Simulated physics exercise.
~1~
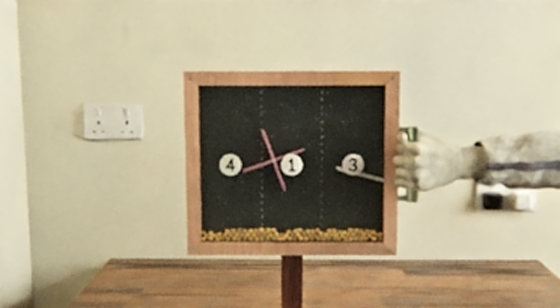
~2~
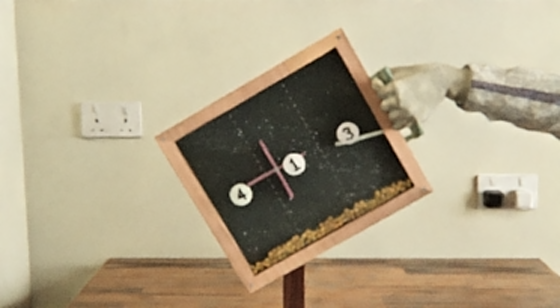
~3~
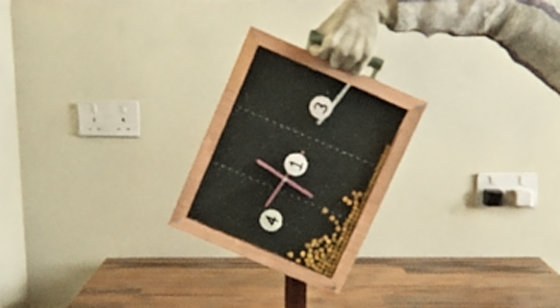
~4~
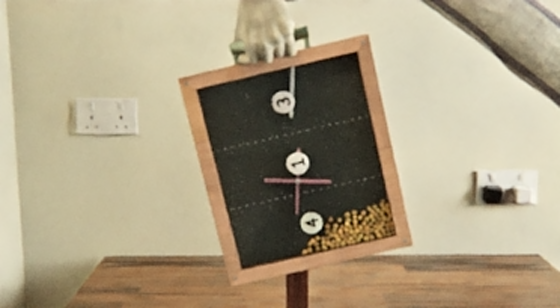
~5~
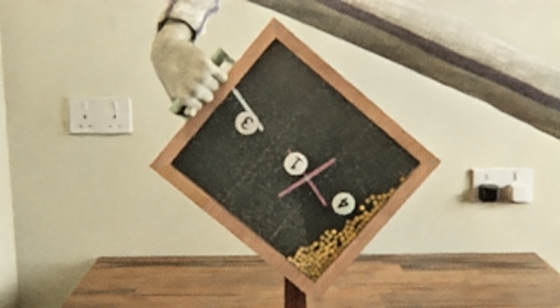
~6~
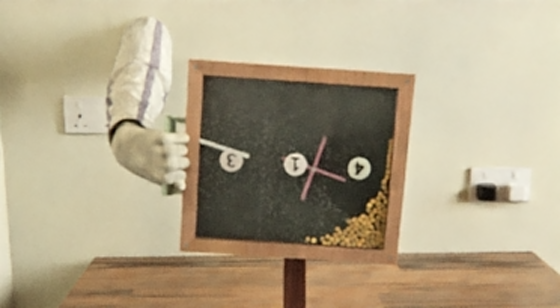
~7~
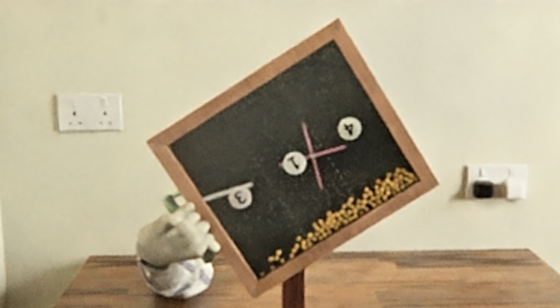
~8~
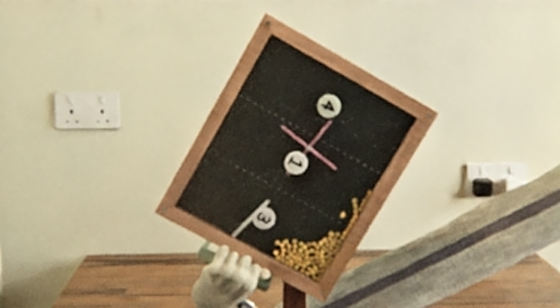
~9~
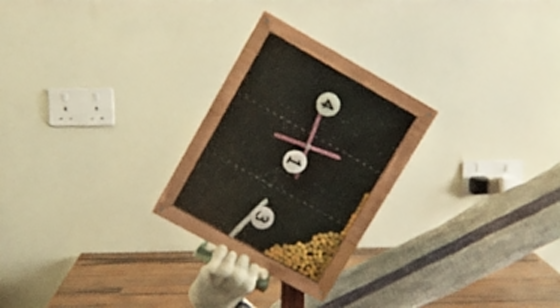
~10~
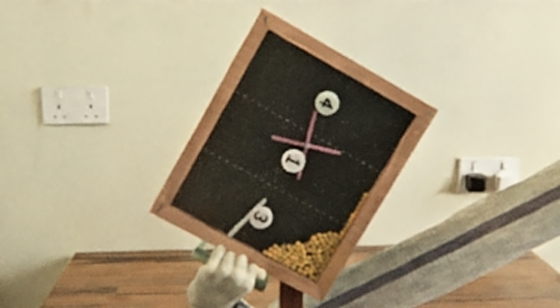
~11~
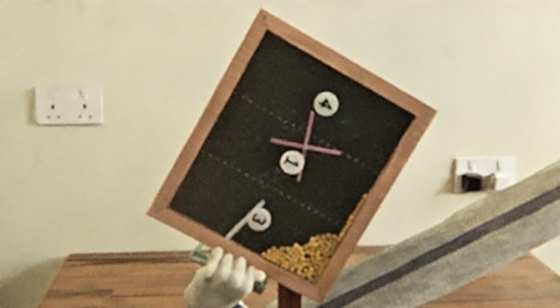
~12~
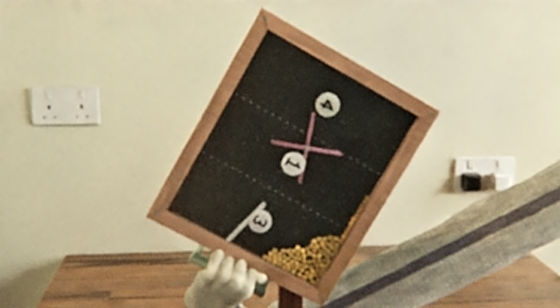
In the video, a gloved hand turns a wooden-framed dark case anticlockwise on its axle, sending small golden beads tumbling along its edges past numbered strips while a pink cross rotates inside, until the case stops tilted with the beads heaped in the lowest corner.
